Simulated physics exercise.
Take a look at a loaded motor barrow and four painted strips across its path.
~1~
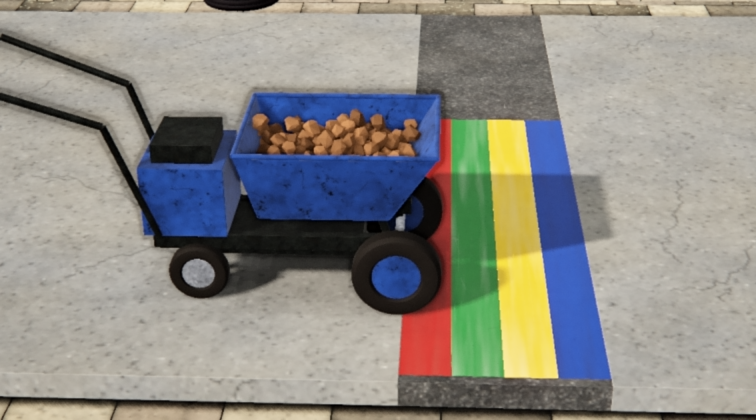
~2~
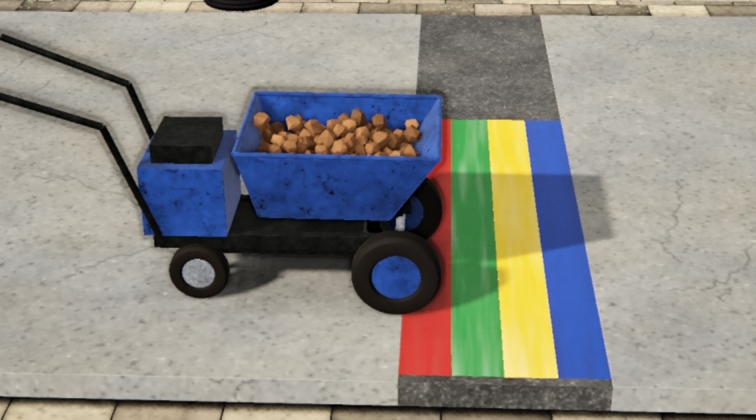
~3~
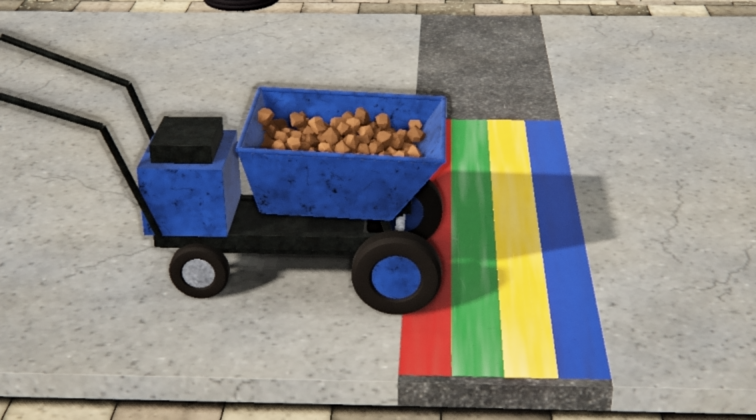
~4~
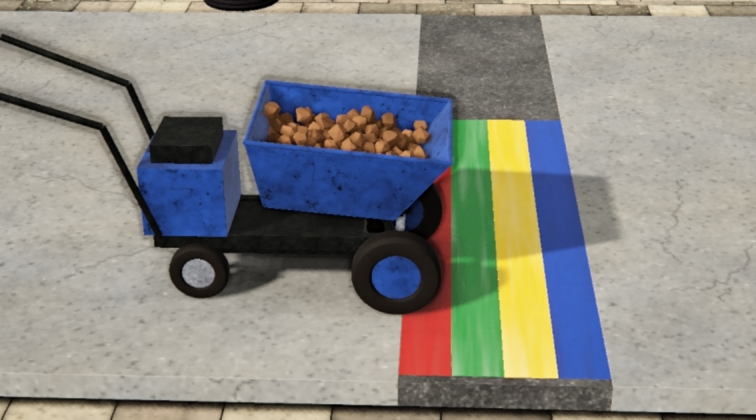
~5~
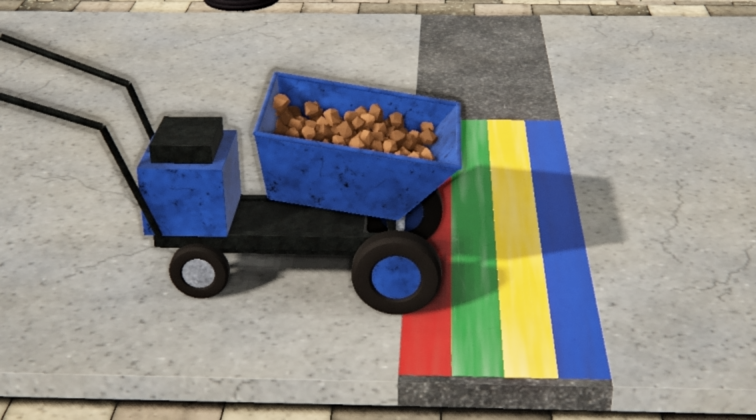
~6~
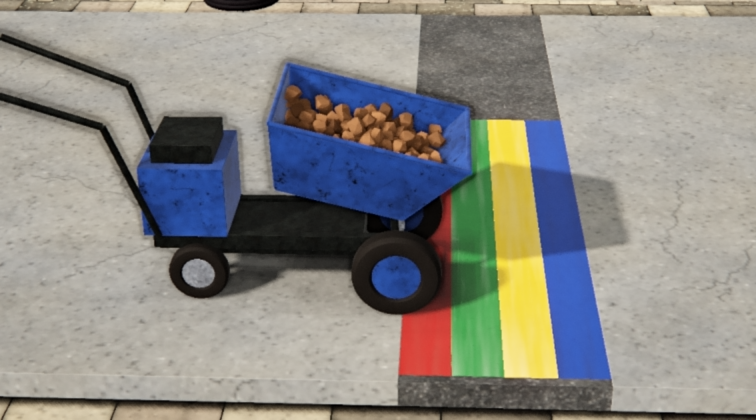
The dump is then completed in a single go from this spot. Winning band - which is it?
Winning band: The blue one.
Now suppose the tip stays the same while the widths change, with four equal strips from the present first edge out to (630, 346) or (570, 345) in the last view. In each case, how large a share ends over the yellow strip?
The first one comes out at 30 percent, while the second comes out at 0 percent.
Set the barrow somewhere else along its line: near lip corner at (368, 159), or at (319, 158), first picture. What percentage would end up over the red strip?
0 and 20 in a hundred, in that order.
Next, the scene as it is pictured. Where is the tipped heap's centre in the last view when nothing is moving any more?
Close to (578, 274) in the last view.
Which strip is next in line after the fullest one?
That yellow strip is second.
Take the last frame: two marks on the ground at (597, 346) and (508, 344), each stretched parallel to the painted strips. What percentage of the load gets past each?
30 and 80 in a hundred.
Shortly afterwards, skip tipped steeply; the whole lot in the skip.
Next, skip tipped right over; the bulk in the skip; only a few over the yellow strip; a little over the blue strip; only a few off the paint.
Some moments later, skip tipped right over; near a third in the skip; a little over the yellow strip; near a third over the blue strip; near a quarter off the paint.
In the end, skip tipped right over; near a quarter in the skip; none at all over the red strip; none at all over the green strip; a little over the yellow strip; near a third over the blue strip; near a quarter off the paint.
